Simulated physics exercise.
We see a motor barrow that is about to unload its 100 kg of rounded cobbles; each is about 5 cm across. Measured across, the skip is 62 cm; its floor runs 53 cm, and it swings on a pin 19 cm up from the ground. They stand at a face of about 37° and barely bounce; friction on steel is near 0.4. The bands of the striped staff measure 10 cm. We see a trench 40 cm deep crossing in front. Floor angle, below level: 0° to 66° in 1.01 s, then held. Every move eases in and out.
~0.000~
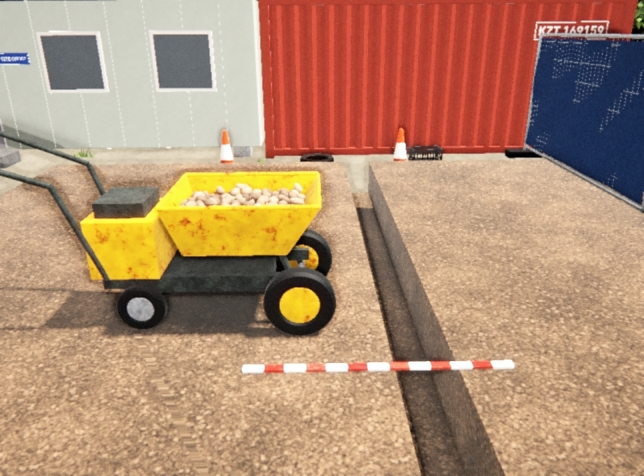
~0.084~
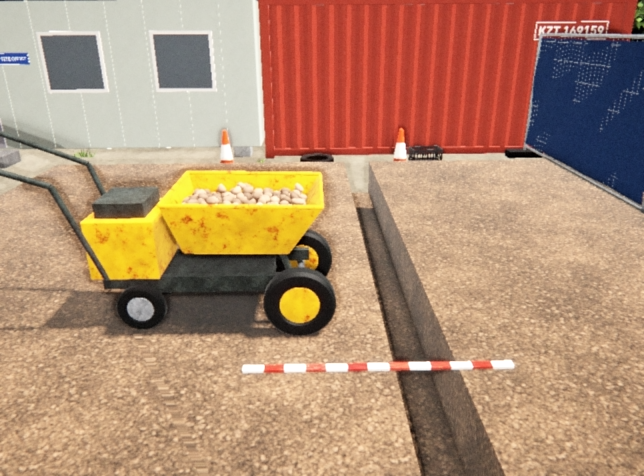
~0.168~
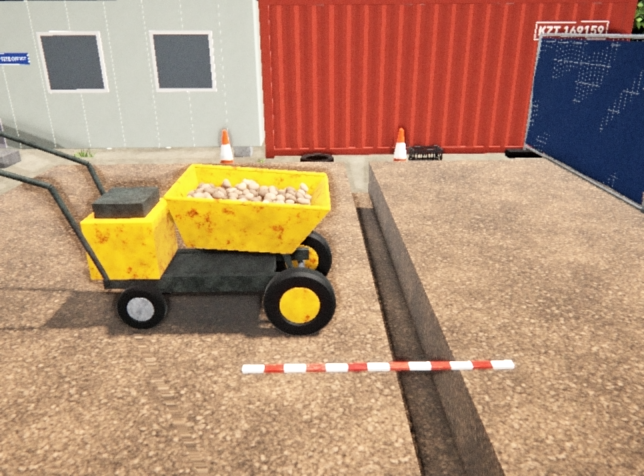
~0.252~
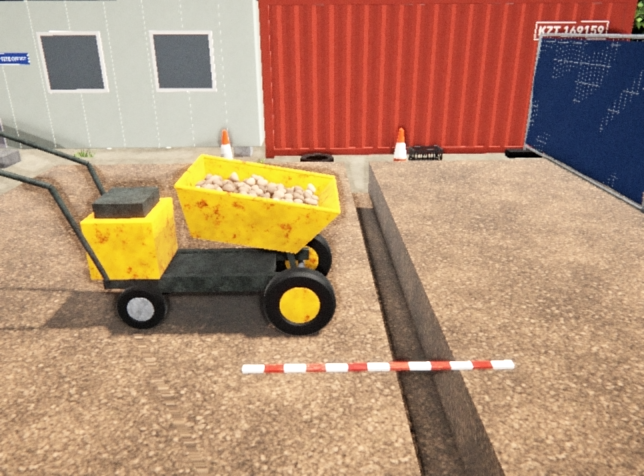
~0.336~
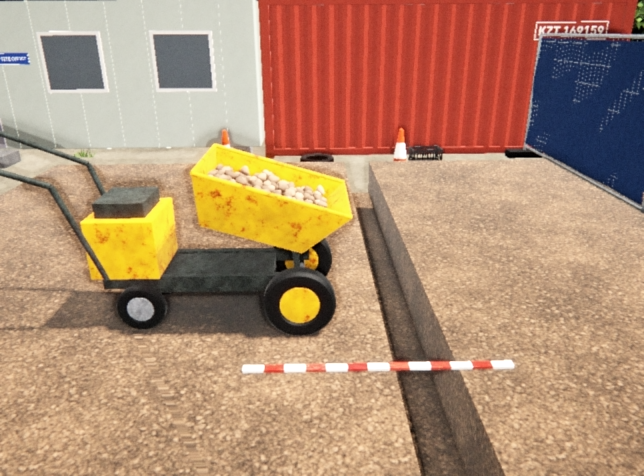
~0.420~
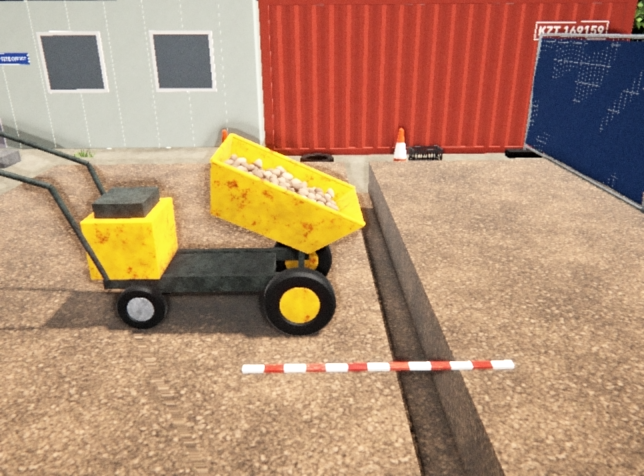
A yellow motor barrow loaded with rounded, pale stones stands on the left of a brown gravel yard, seen from slightly above and side-on by a still camera. A dark trench runs through the ground to its right, crossed by a red-and-white striped staff, with a grey cabin, red container, orange cones and blue fence behind. The skip slides slightly right and tilts steadily, its rear rising and front dipping, while the wheels stay still.
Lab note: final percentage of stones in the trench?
Approx. 53 %.
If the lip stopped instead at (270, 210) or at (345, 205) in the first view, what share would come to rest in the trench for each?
Result: Close to 65 then close to 30 per cent.
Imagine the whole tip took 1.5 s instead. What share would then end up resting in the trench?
Roughly 60 per cent would.
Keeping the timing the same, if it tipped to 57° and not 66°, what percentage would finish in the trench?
It would be near 30 per cent.
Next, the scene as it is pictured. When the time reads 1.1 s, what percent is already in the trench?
By then, around 15 percent.
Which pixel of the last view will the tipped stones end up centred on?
Somewhere around (418, 351) in the last picture.
After 0.8 s the floor is at 56°; 100 % in the skip; the foremost stones are at (381, 244).
After 1.1 s the floor is at 66°; 78 % in the skip, 15 % in the trench, 7 % past the trench; the foremost stones are at (457, 306).
After 1.5 s the floor is at 66°; 44 % in the skip, 25 % in the trench, 31 % past the trench; the foremost stones are at (530, 304).
After 3.4 s the floor is at 66°; 17 % in the skip, 53 % in the trench, 31 % past the trench; the foremost stones are at (592, 295).
